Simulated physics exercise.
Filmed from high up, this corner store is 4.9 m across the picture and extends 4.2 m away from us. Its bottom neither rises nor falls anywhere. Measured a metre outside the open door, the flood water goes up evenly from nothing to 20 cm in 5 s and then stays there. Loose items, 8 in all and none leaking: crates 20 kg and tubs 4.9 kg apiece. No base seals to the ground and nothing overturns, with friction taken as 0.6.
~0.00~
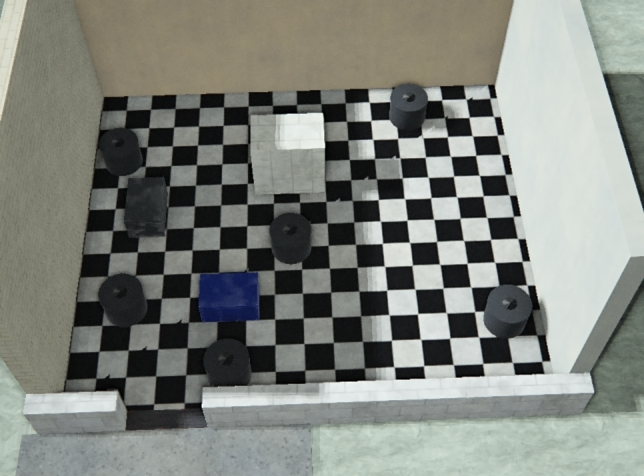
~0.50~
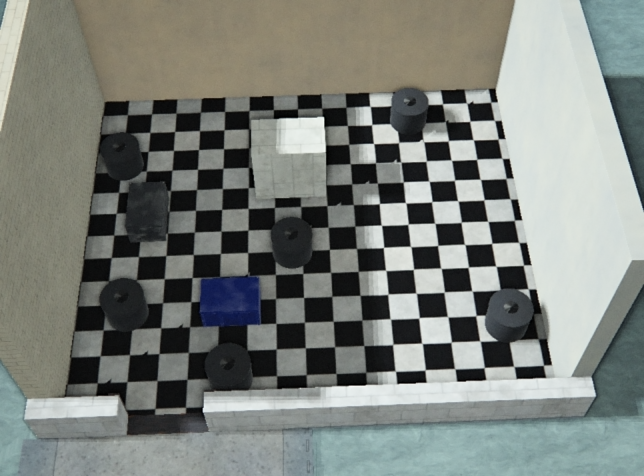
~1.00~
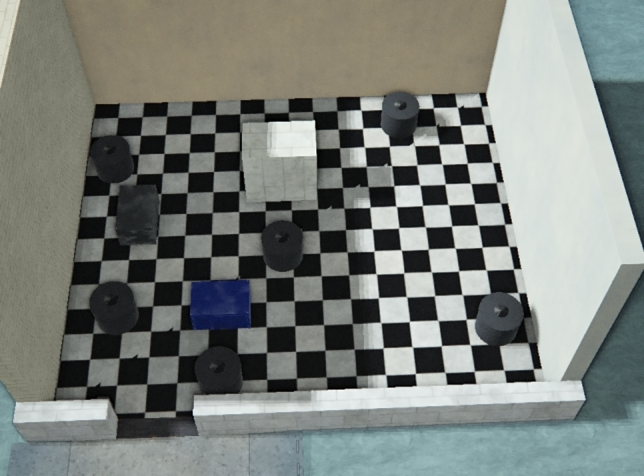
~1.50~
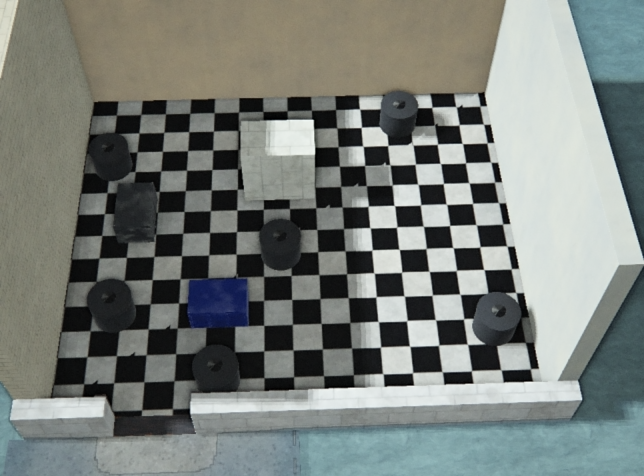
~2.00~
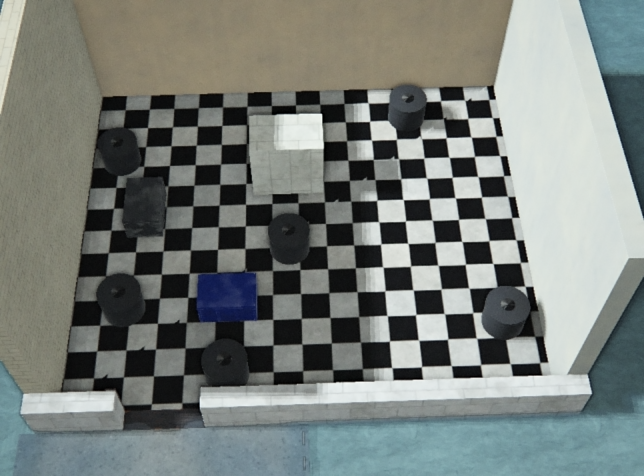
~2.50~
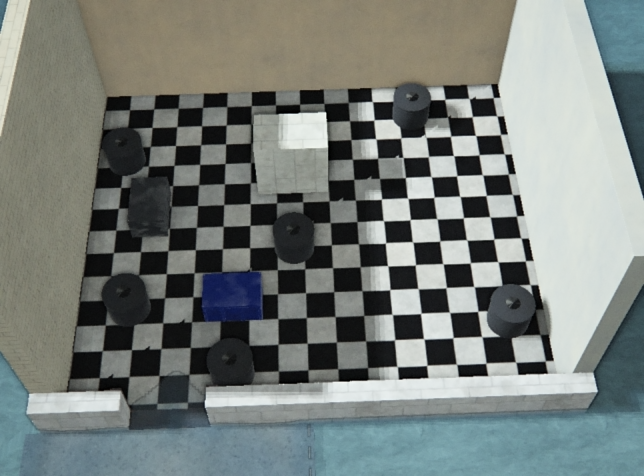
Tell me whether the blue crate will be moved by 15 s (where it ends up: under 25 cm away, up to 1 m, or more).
The move is minor.
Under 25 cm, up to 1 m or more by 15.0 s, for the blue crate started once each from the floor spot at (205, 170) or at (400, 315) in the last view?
In turn: It creeps a little; it hardly budges.
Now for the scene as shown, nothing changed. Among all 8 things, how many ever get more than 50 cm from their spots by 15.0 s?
All told, that gives 3.
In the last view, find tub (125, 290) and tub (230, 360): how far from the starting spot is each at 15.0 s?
They've ended up 400 cm and 40 cm away, in that order.
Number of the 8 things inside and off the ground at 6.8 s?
Then: 1.
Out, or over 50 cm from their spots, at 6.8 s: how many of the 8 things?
Result: 1.
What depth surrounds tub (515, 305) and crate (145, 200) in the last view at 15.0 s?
I'd estimate 6 cm for the first and 7 cm for the second.
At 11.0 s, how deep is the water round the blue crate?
The depth there is around 5 cm.
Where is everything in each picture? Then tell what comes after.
The blue crate at (228, 290), on the bottom; 0.0 m2 under water; 0 of 8 have shifted, in the first picture.
The blue crate at (230, 294), on the bottom; 0.0 m2 under water; 0 of 8 have shifted, in the second picture.
The blue crate at (220, 297), on the bottom; water covers 0.0 m2; 0 of 8 have shifted, in the third picture.
The blue crate at (218, 296) rests on the ground; water covers 0.0 m2; 0 of 8 have shifted, in the fourth picture.
The blue crate at (227, 290) rests on the ground; water covers 0.0 m2; 0 of 8 have shifted, in the fifth picture.
The blue crate at (232, 289), on the bottom; 0.1 m2 under water; 0 of 8 have shifted, in the sixth picture.
After 3.5 s the blue crate is near (232, 289), 0.0 m from its start, aground; 0 afloat.
After 6.8 s the blue crate is near (232, 289), 0.0 m from its start, aground; 1 afloat.
After 11.0 s the blue crate is near (232, 289), 0.0 m from its start, aground; 3 afloat.
After 15.0 s the blue crate is near (232, 287), 0.0 m from its start, aground; 4 afloat.
